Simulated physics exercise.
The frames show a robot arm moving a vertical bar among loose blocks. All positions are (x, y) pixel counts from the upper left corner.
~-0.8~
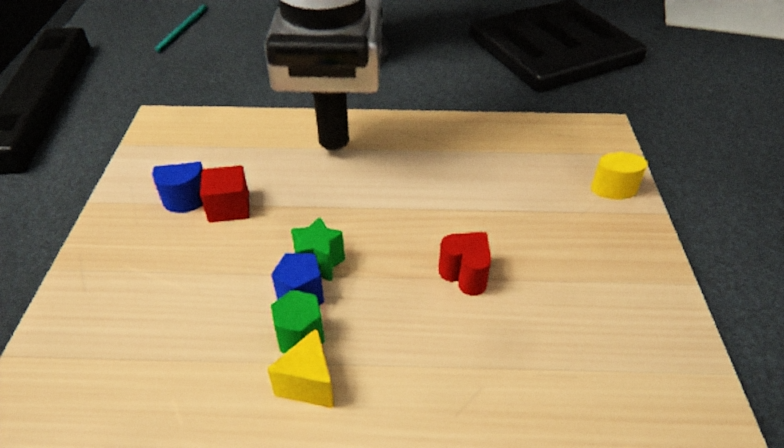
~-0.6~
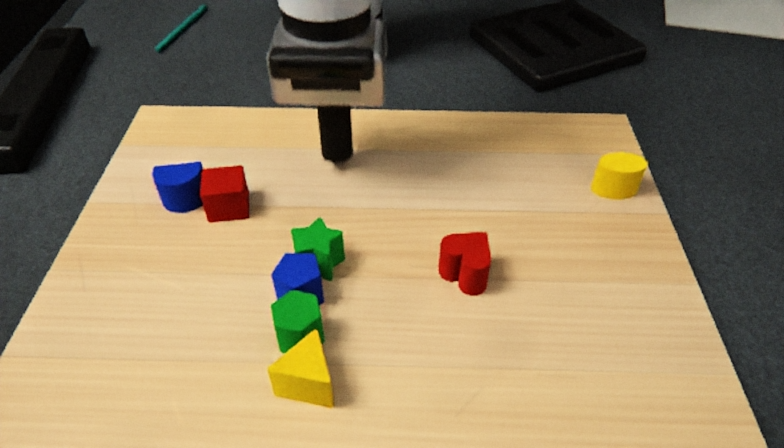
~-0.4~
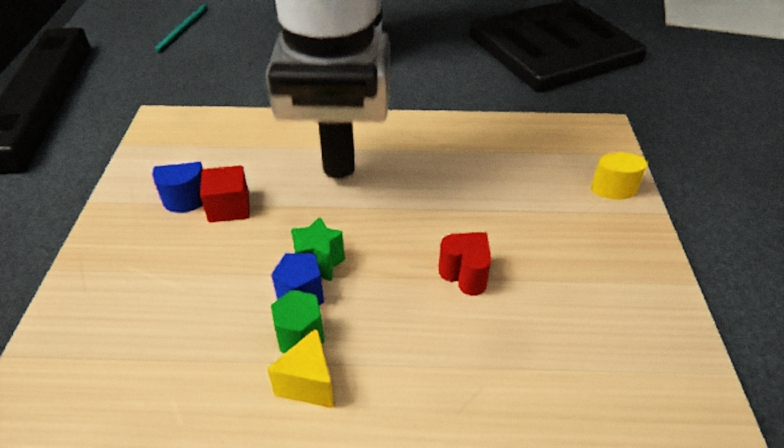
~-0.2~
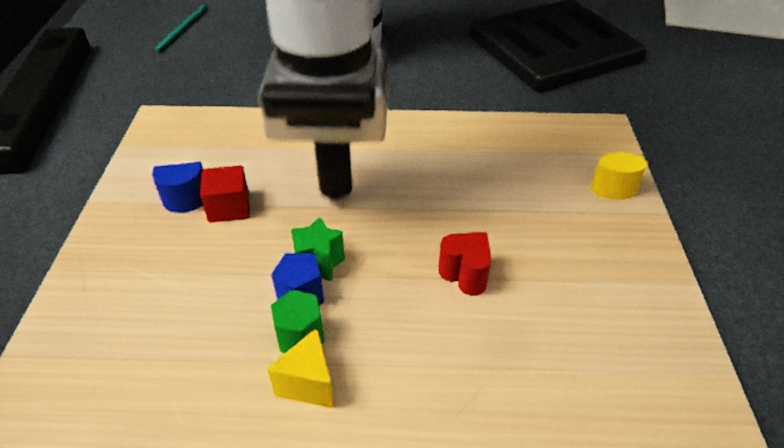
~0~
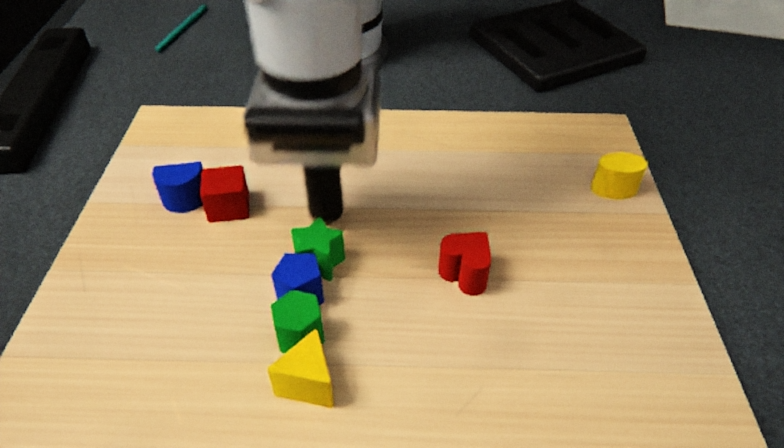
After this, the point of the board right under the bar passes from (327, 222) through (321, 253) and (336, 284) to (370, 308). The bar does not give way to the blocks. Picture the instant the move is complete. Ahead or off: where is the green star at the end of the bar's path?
The bar will have lost it.
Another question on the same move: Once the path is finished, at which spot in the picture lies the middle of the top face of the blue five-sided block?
The top centre is at (264, 296).
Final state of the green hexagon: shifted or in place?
Here's my answer: The green hexagon gets displaced.
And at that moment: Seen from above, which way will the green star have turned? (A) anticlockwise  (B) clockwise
I choose B.
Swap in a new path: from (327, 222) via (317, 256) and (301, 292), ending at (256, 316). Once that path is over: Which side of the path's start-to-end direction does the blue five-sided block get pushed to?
Picture yourself facing from the start of the path to its end: The blue five-sided block moves off to your right.
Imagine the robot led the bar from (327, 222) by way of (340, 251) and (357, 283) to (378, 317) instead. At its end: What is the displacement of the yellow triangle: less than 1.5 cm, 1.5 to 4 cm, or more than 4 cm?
It shifts under 1.5 cm.
What follows on the original path. One third of the way, bar (320, 243); green hexagon (288, 325), turned 30° anticlockwise; blue five-sided block (277, 287); green star (303, 259), turned 20° clockwise.
Two thirds of the way, bar (335, 274); green hexagon (285, 328), turned 45° anticlockwise; blue five-sided block (264, 296); green star (308, 282), turned 70° clockwise.
At the end, bar (370, 298); green hexagon (285, 328), turned 45° anticlockwise; blue five-sided block (264, 296); yellow triangle not moved; green star (313, 288), turned 85° clockwise.
